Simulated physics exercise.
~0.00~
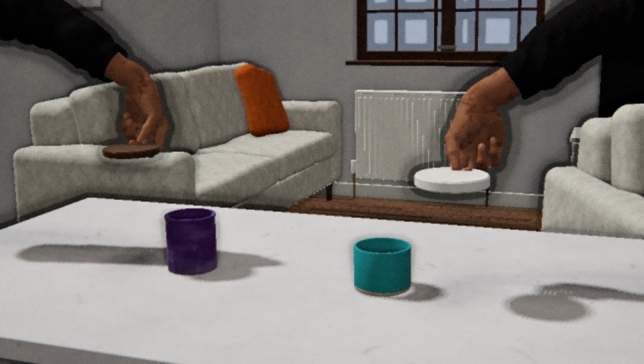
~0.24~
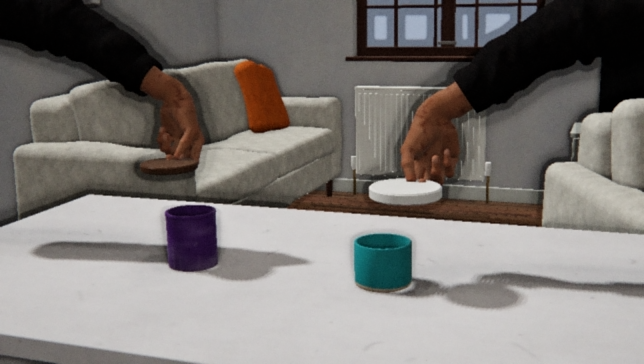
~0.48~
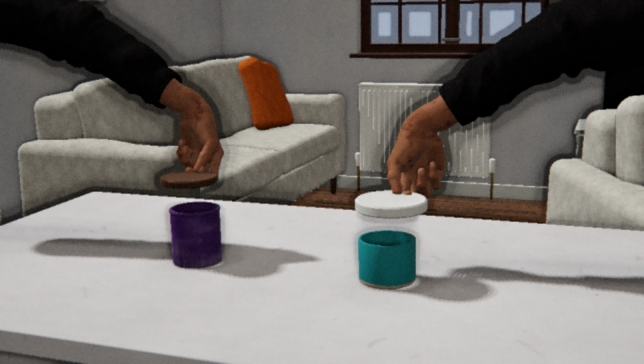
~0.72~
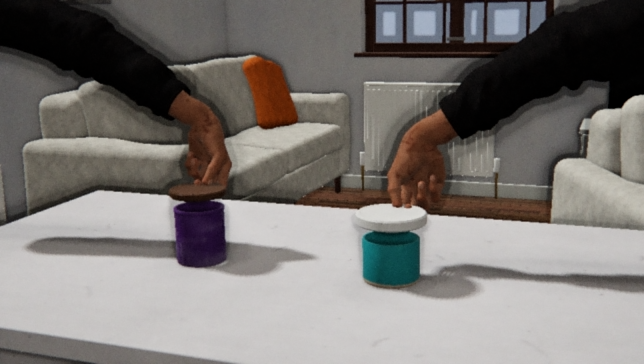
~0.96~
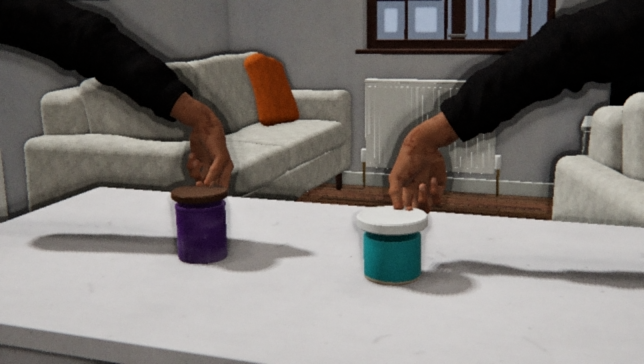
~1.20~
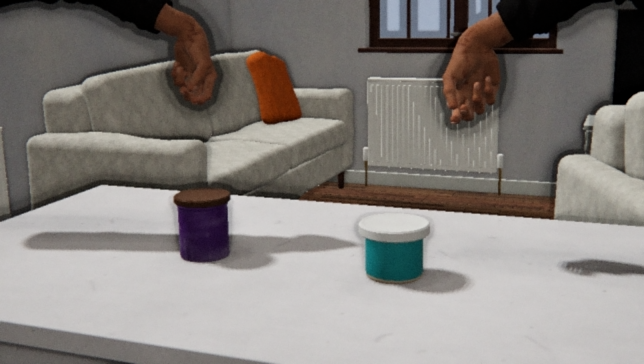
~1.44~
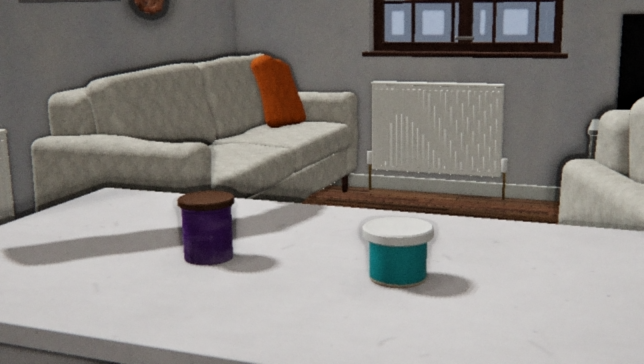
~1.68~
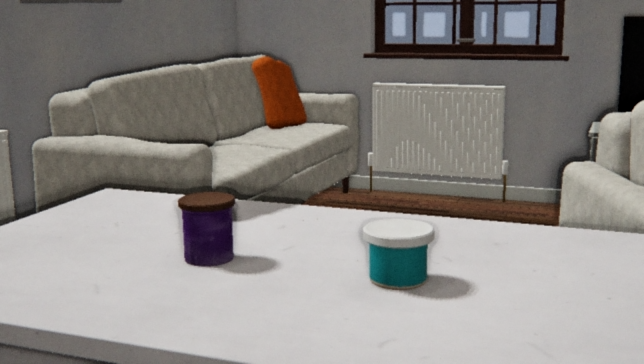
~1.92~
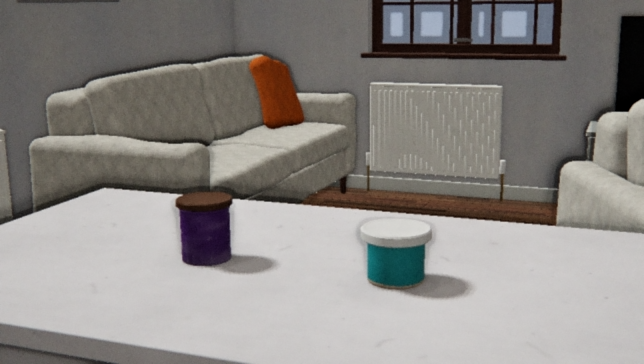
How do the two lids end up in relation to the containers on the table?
The brown lid covers the opening of the purple container, and the white lid covers the opening of the teal one.
